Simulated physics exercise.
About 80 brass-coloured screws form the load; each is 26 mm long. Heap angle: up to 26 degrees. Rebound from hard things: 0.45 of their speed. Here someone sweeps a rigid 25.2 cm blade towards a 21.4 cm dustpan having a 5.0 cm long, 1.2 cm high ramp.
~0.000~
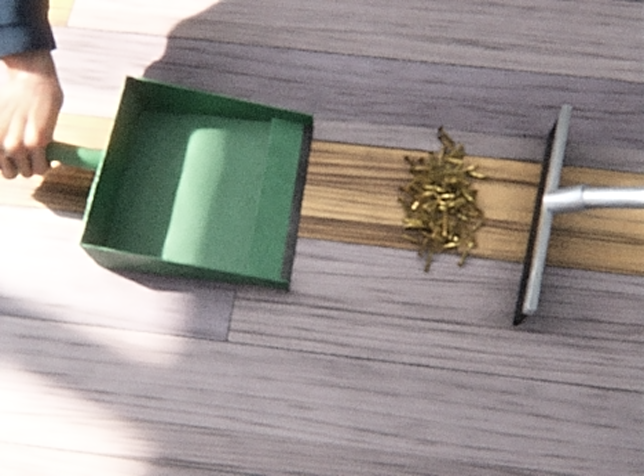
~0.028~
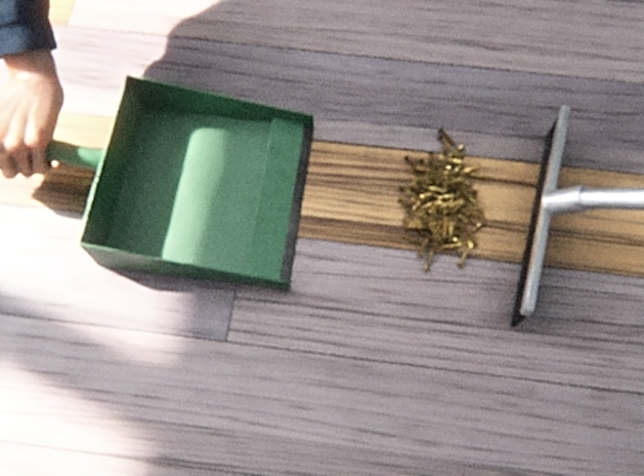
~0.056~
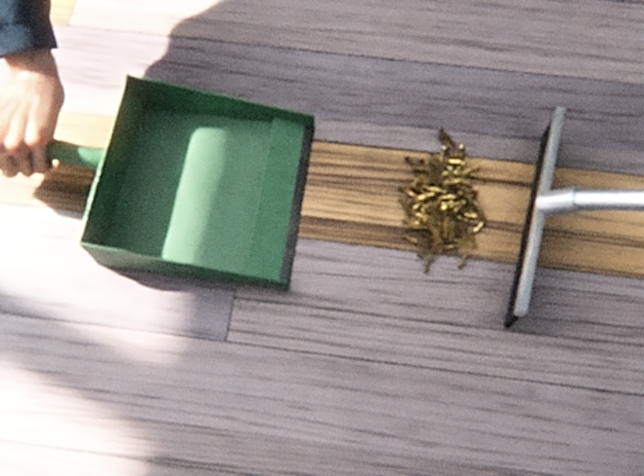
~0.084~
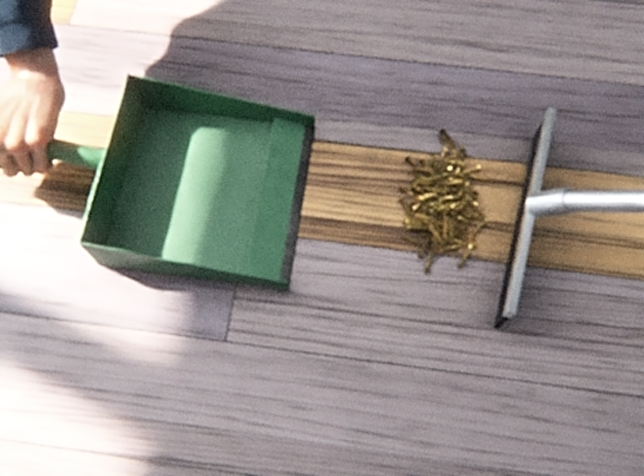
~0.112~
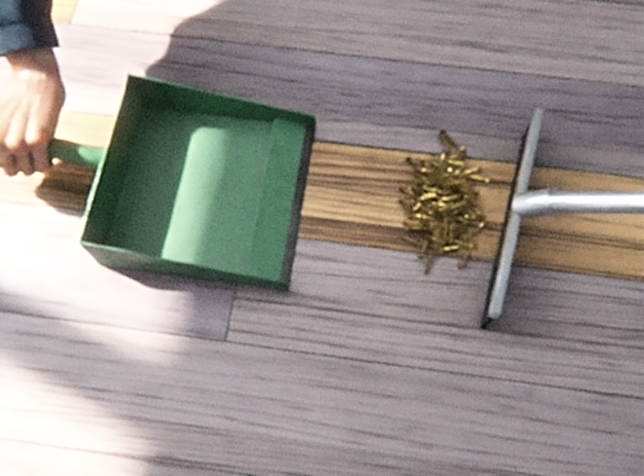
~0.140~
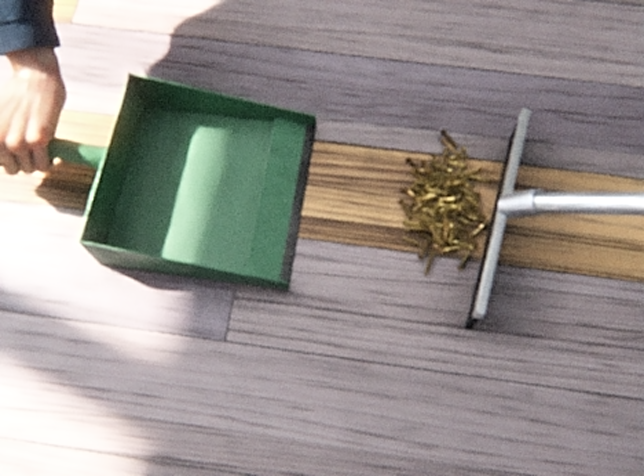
The video shows a hand holding a green dustpan still on a wooden floor while a long-handled blade slides left from the right side, closing the gap to a small pile of brass-coloured screws that stays in place.
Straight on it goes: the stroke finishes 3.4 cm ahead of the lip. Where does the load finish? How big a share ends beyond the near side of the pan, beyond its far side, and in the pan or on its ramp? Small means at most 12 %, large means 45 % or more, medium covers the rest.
Shares: Near side - small; far side - small; pan - small.
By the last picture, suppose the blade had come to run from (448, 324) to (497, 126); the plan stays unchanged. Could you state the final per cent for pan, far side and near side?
Split: Pan = 30, far = 5, near = 0.
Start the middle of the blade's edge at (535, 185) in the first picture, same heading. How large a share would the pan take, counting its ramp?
About 5 per cent.
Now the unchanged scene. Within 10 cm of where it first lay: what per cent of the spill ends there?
Around 0 in a hundred.
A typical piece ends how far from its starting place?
I'd say near 14 cm.
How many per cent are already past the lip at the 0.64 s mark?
5 %.
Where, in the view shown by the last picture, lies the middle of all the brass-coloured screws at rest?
Roughly pixel (323, 191).
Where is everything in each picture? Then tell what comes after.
Blade from (529, 309) to (564, 114), moved 0.0 cm, 0 of the pieces shifted so far; middle of the pieces at (445, 203); pan at (195, 192), in the first frame.
Blade from (527, 310) to (563, 115), moved 0.2 cm, 0 of the pieces shifted so far; middle of the pieces at (445, 203), in the second frame.
Blade from (520, 311) to (558, 115), moved 0.9 cm, 0 of the pieces shifted so far; middle of the pieces at (445, 204), in the third frame.
Blade from (509, 312) to (549, 116), moved 2.0 cm, 0 of the pieces shifted so far; middle of the pieces at (445, 204), in the fourth frame.
Blade from (494, 313) to (536, 117), moved 3.5 cm, 0 of the pieces shifted so far; middle of the pieces at (446, 205), in the fifth frame.
Blade from (479, 313) to (523, 118), moved 5.1 cm, 0 of the pieces shifted so far; middle of the pieces at (446, 205); pan at (196, 190). Its pace works out near 0.56 m/s, heading 7 degrees towards the viewer's side, in the sixth frame.
After 0.30 s, middle of the blade 13 cm from the lip; 0 % over the lip, far side 5 %, near side 0 %.
After 0.40 s, middle of the blade 8 cm from the lip; 0 % over the lip, far side 5 %, near side 0 %.
Then, at 0.64 s, middle of the blade 5 cm from the lip; 5 % over the lip, far side 5 %, near side 0 %.
By 1.7 s all is still; near side 0 %, far side 5 %, pan 5 %, in front of the lip or behind the blade 90 %.
